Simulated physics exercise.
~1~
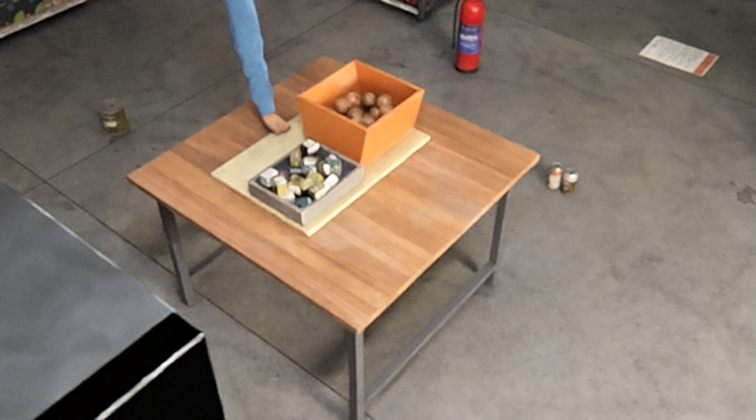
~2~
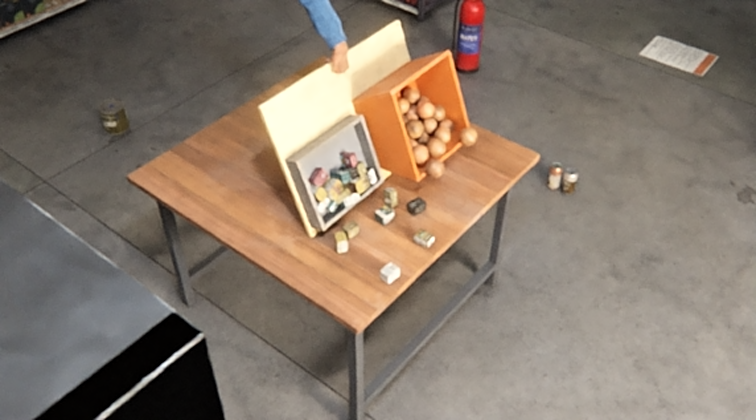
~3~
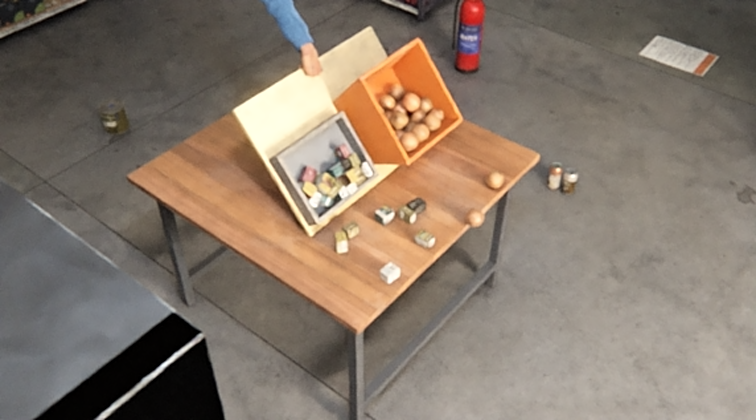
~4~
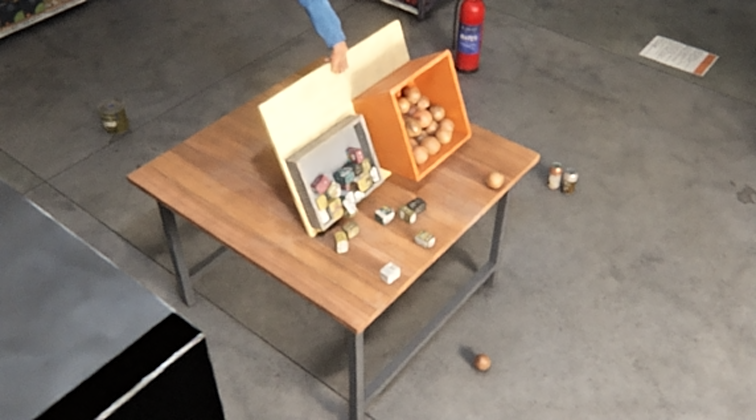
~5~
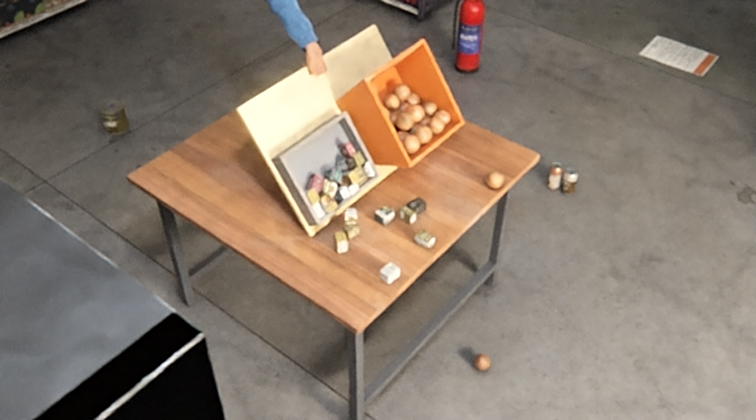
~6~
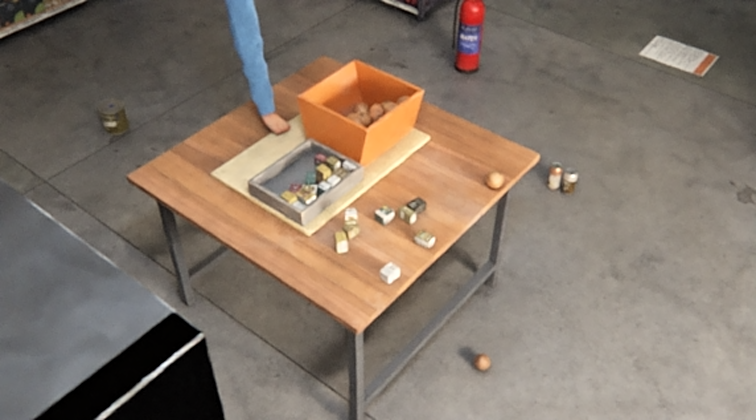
To begin with, an orange tray of round brown onions and a grey tray of small cartons sit on a pale board lying flat on a wooden table, with a hand at the board's left edge. The hand lifts that end steeply, and several cartons tumble onto the tabletop while onions crowd the orange tray's lower side. As the board is eased down partway, two onions are out near the table's edge. It is raised steeply again, and one onion now lies on the floor. The board dips once more, then is laid flat, leaving most of the load in the trays.
